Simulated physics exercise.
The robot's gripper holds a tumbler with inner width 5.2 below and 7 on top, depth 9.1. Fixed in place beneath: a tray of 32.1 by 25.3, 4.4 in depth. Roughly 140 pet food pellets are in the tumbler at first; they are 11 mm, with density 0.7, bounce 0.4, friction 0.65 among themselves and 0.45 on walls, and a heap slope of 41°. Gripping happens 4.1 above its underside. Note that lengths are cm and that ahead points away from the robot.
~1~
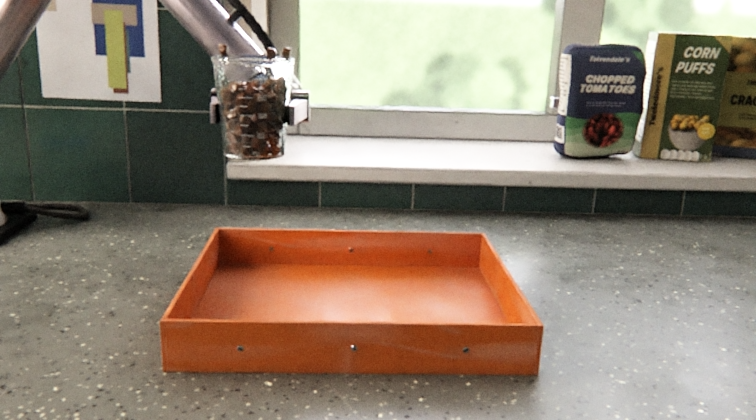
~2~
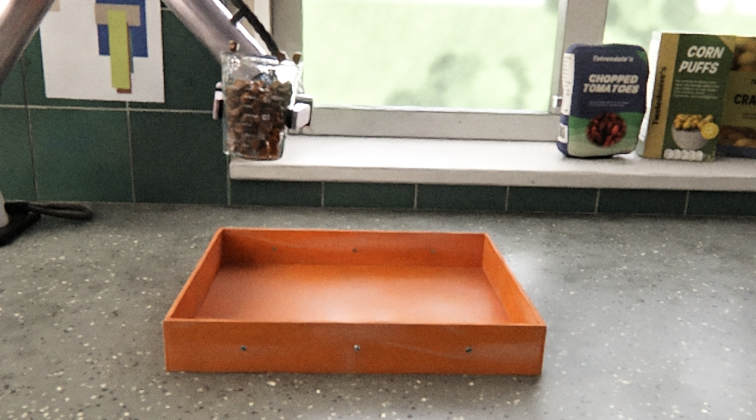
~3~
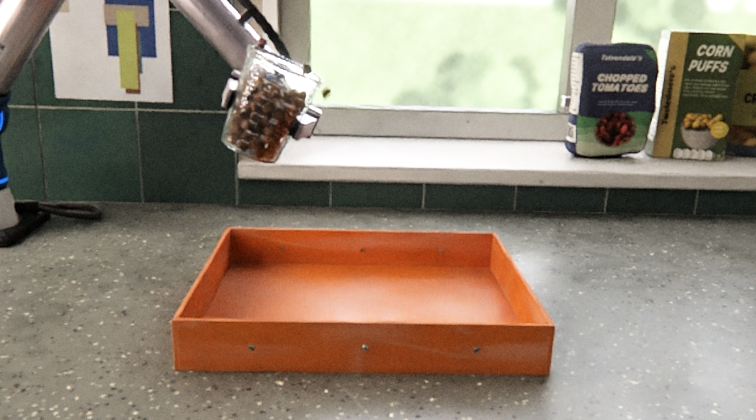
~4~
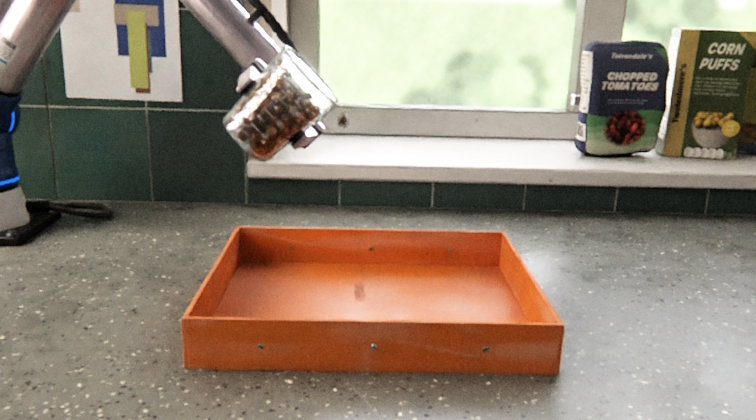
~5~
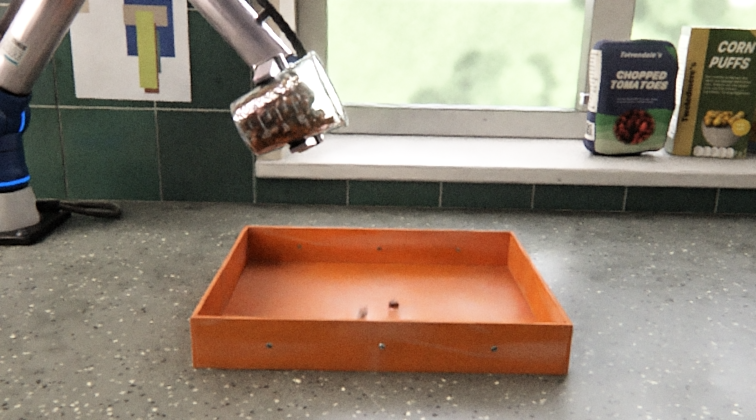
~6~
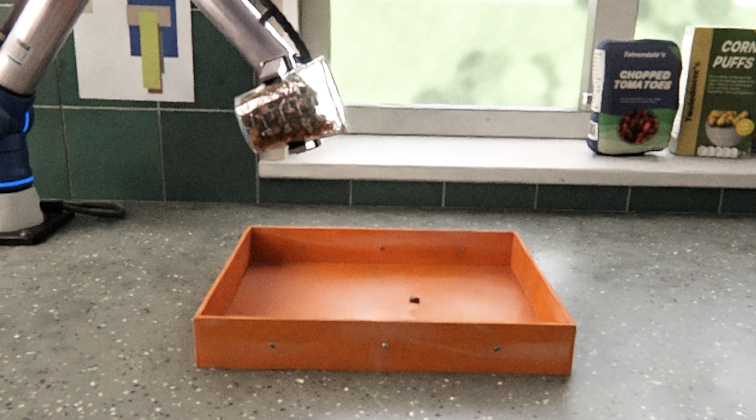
A robot arm tilts a tumbler of brown pellets, and two drop into an orange tray.
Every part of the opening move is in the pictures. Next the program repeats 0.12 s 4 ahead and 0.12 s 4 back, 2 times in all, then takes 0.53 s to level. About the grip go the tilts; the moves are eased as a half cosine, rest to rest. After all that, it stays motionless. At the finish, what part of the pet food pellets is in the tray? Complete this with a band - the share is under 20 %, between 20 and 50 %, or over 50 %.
The share is between 20 and 50 %.
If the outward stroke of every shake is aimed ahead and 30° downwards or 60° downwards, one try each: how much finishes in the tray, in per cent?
Roughly 15 per cent, then 5 per cent.
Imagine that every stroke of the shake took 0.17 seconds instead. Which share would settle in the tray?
In that case around 10 per cent.
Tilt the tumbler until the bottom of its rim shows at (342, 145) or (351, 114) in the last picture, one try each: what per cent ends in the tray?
Estimates in order: 75 % and 15 %.
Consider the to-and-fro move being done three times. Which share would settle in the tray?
That share would be near 40 percent.
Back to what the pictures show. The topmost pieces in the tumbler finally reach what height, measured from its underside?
8.0 cm.
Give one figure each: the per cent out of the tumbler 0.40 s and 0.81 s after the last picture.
Around 20 % and around 30 %.
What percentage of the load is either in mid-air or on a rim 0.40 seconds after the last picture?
Around 3 percent of the load.
Then, 0.40 s after the last picture, tilted 70° forward, highest piece 22 above the table; 108 in the tumbler, 25 in the tray, 4 in flight or on a rim.
Then, 0.81 s after the last picture, tilted 22° forward, highest piece 24 above the table; 94 in the tumbler, 43 in the tray.
Then, 1.21 s after the last picture, level, highest piece 25 above the table; 94 in the tumbler, 43 in the tray.
Then, 2.26 s after the last picture, level, highest piece 25 above the table; 94 in the tumbler, 43 in the tray.
Final count, 94 in the tumbler, 43 in the tray. That is 31 % in the tray.
